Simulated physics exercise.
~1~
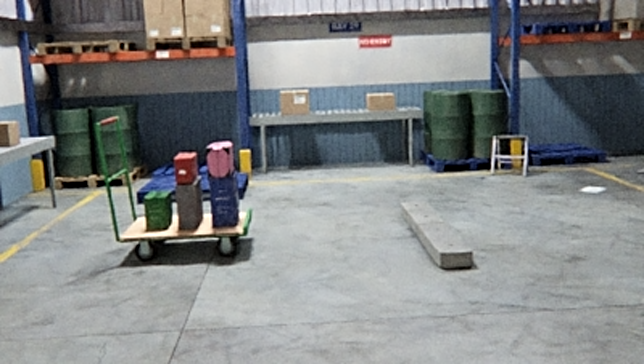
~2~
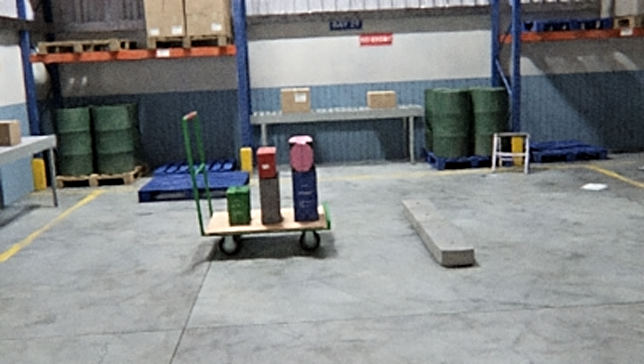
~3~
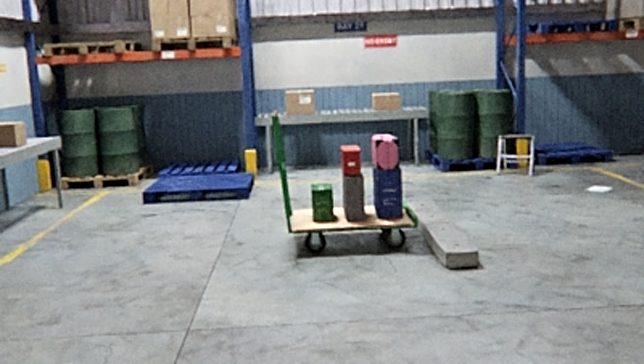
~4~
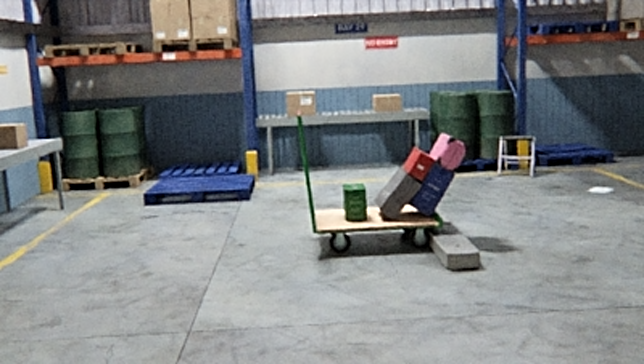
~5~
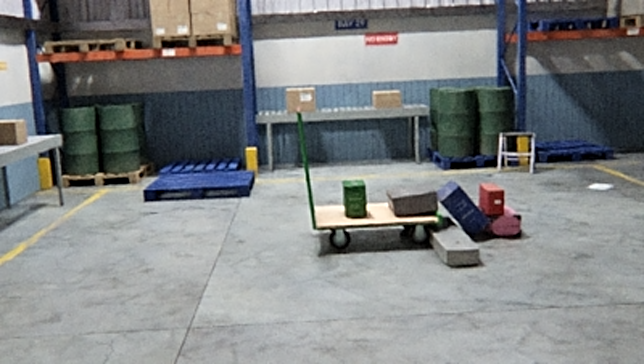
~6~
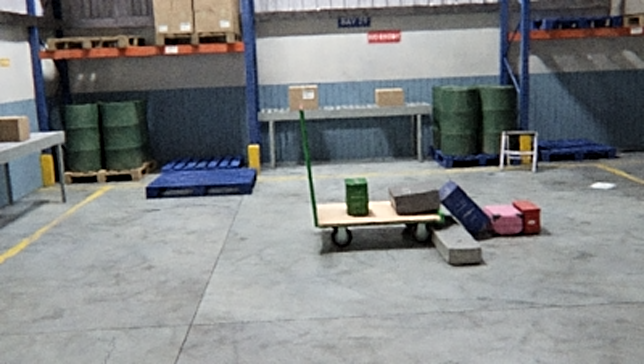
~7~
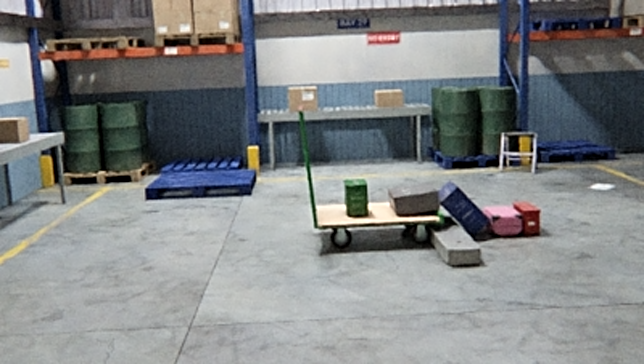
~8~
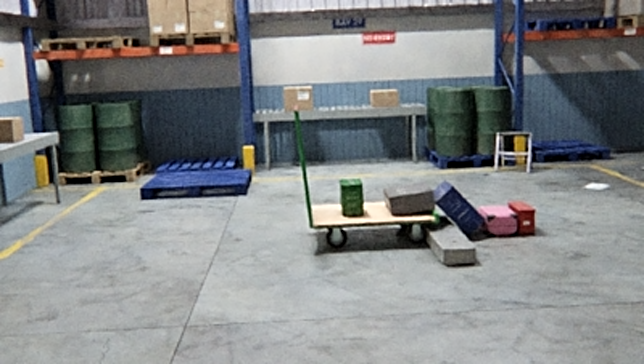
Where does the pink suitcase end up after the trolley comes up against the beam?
It goes off the front of the trolley and comes to rest on its side on the floor, between the slanted blue parcel and the red tote.
